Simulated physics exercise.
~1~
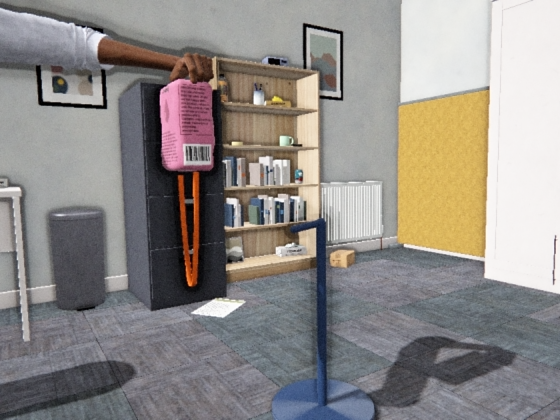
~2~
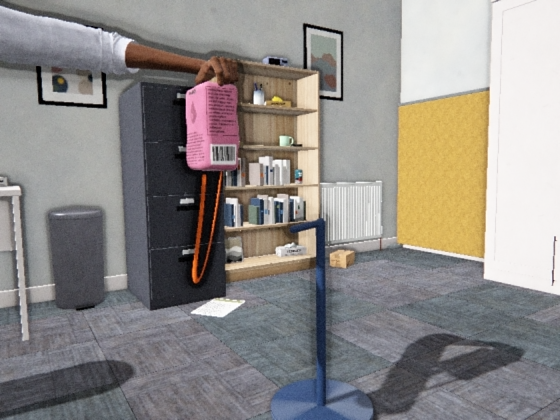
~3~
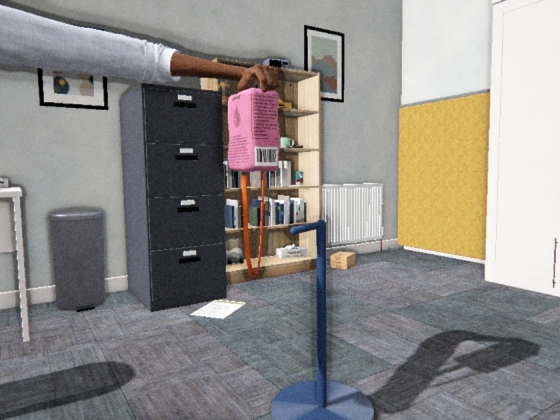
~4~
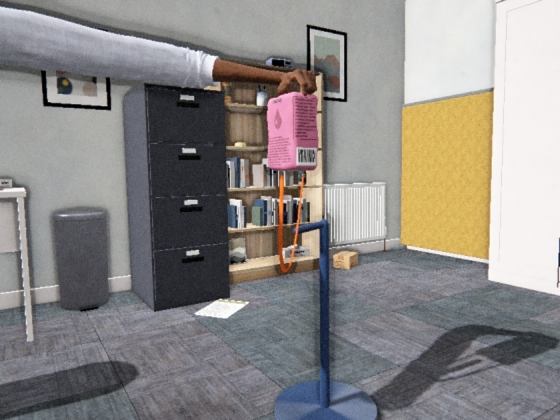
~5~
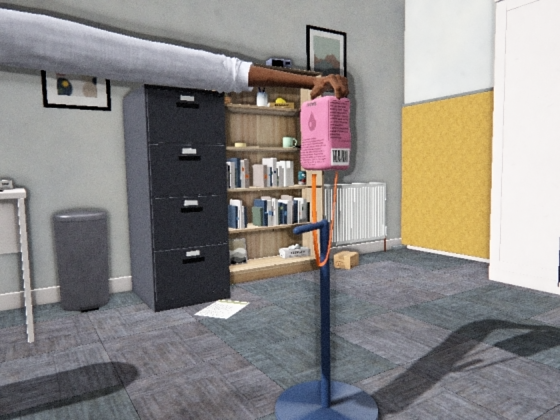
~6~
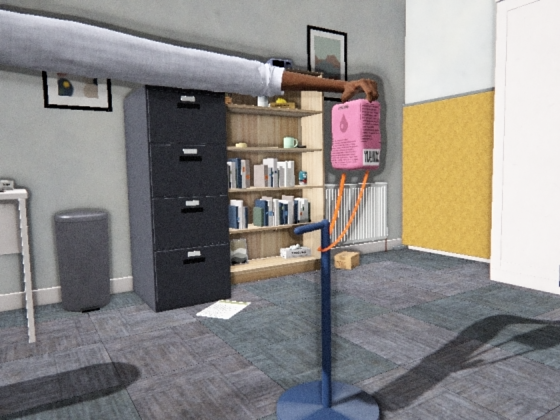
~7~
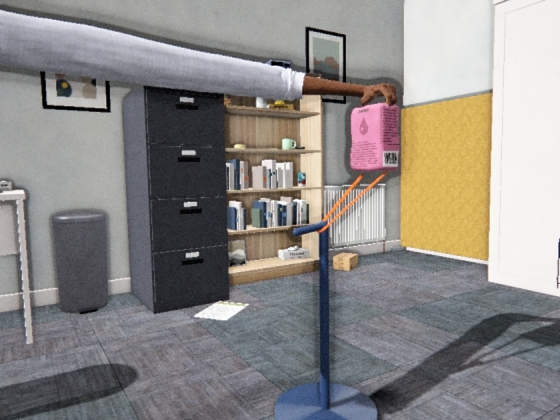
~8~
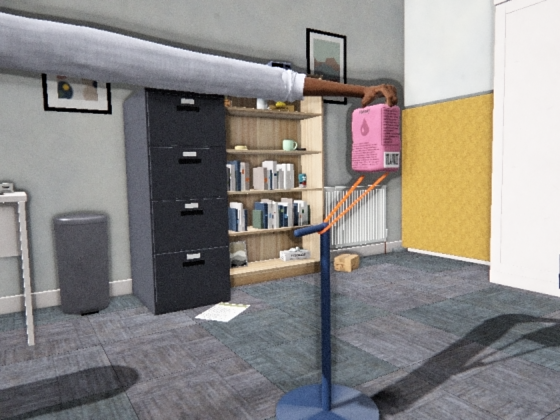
A pink sack with an orange loop hanging beneath it was carried to the right by an outstretched arm, passing over a short blue post, until the loop caught on the bar at the top and pulled tight, and the hand stopped just beyond it.
